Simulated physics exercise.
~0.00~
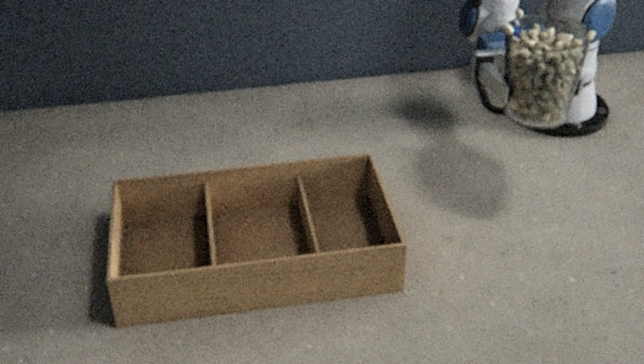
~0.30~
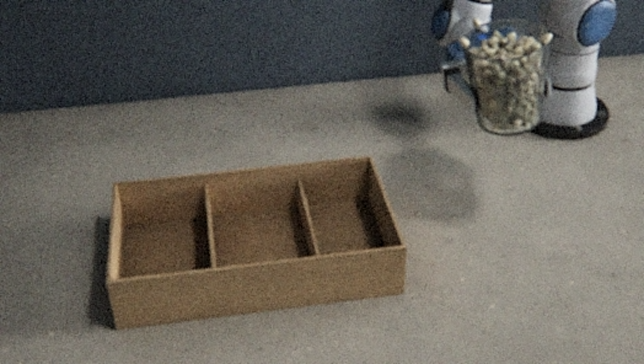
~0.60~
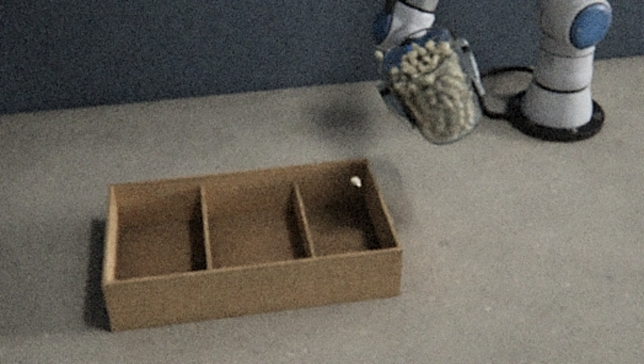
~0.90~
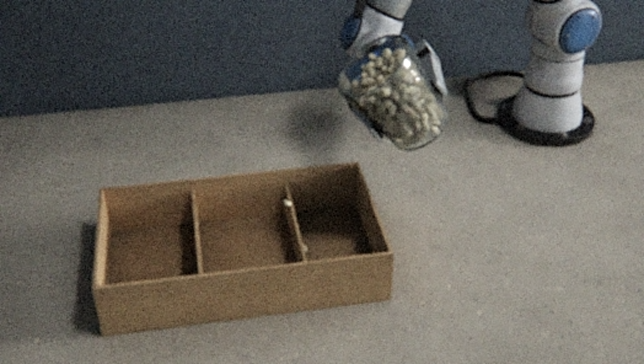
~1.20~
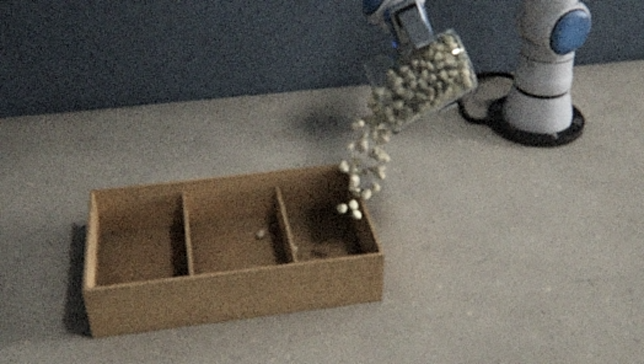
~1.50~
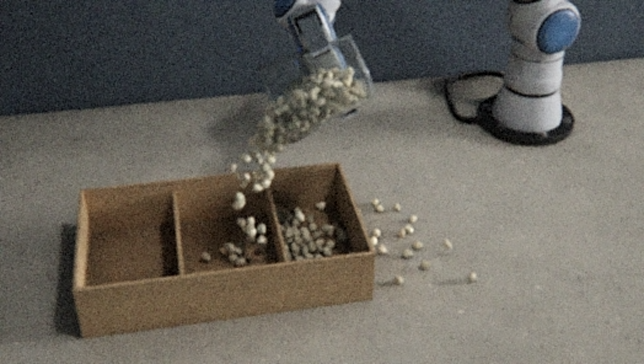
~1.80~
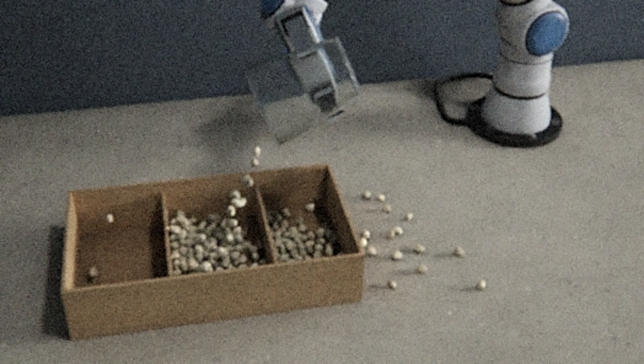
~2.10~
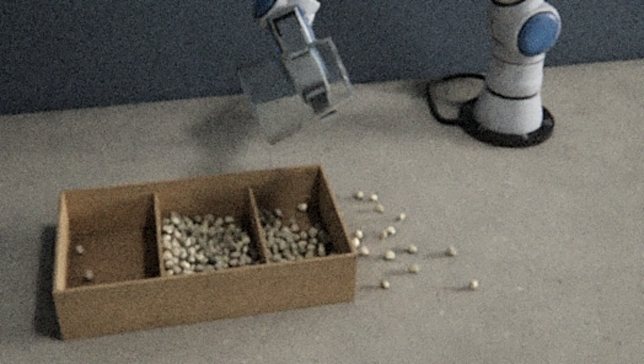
A robot arm carries a clear beaker full of pale dried beans leftward toward a wooden box divided into three parts on a grey table top. The beaker leans as it goes, and a stray bean or two drops into the box early. Tipped onto its side, it then pours a stream into the right-hand part, with some beans scattering on the table beyond that end. Moving further left, it empties the rest mainly into the middle part. The arm stops with the beaker empty, the middle part fullest, the right part holding fewer, and just two beans in the left.
